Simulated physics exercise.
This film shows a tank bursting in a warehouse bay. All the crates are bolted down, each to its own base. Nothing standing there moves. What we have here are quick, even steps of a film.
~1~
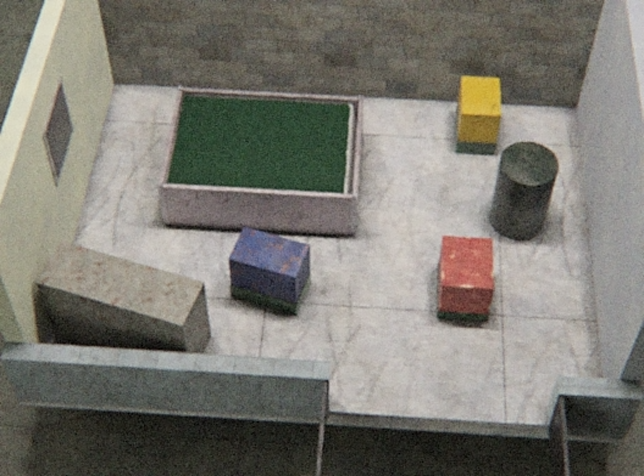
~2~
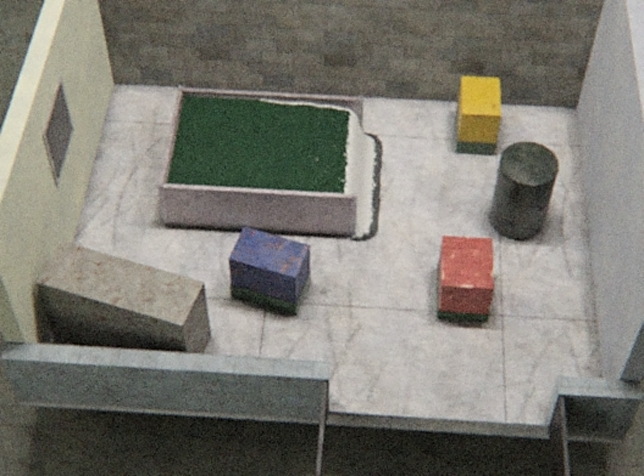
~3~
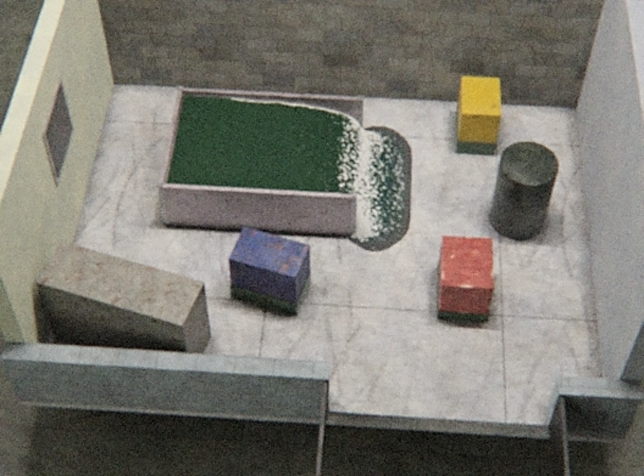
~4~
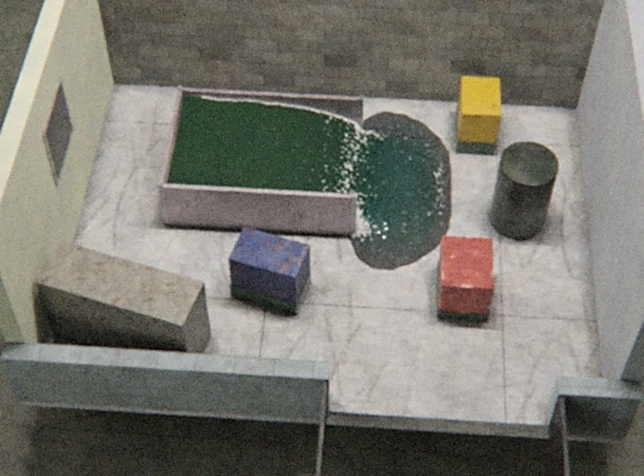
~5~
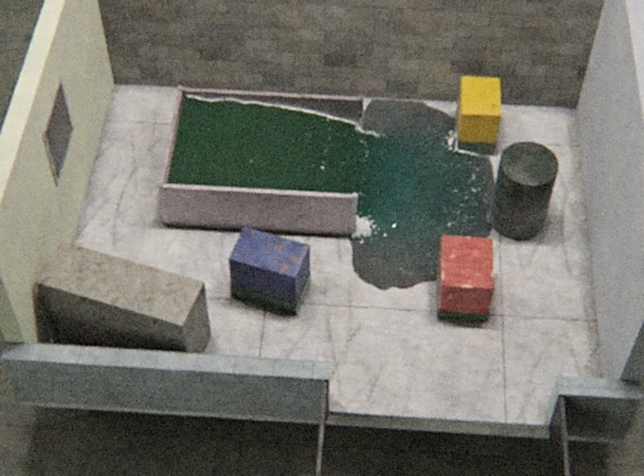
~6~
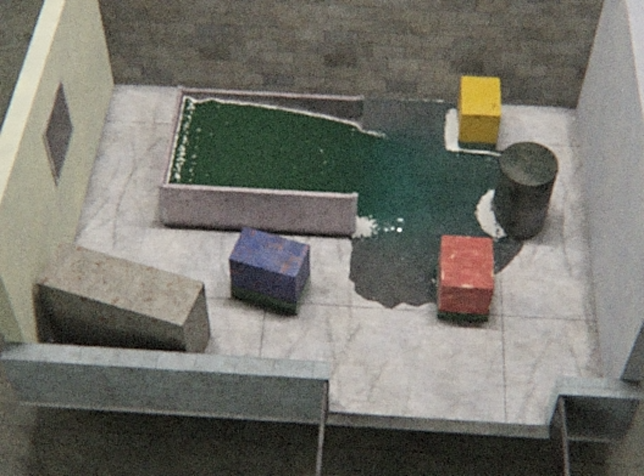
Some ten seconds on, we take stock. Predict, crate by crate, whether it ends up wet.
One by one: The yellow crate is not protected by its plinth; the red crate is not protected by its plinth; the blue crate is protected by its plinth.
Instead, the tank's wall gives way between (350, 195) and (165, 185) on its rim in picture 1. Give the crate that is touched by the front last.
The yellow-painted one comes last.
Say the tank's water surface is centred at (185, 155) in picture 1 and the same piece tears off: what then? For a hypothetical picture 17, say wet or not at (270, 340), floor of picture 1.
That point would end up bone-dry.
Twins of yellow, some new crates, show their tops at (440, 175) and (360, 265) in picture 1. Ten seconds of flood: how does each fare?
Crate one: Is inundated. Crate two: Stays clear.
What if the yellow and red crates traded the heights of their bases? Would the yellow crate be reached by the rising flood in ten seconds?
The yellow one gets flooded.
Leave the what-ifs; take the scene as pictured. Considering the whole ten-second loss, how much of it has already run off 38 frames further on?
I'd put it near 55 in a hundred.
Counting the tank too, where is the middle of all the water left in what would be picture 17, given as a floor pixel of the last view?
I'd put it at around (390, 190).
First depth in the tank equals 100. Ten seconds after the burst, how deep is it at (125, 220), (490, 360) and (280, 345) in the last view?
The three come to near 10, 8 and 10 per cent respectively.
A moment on, water covers 30 % of the floor; the yellow crate water round its plinth, the red crate water round its plinth, the blue crate not reached.
Next, water covers 45 % of the floor; the yellow crate water round its plinth, the red crate water round its plinth, the blue crate not reached.
Then, water covers 60 % of the floor; the yellow crate water round its plinth, the red crate water round its plinth, the blue crate not reached.
Later, water covers 85 % of the floor; the yellow crate water round its plinth, the red crate water round its plinth, the blue crate water round its plinth.
In the end, water covers 100 % of the floor; the yellow crate was topped, the red crate was topped, the blue crate stayed above the water.
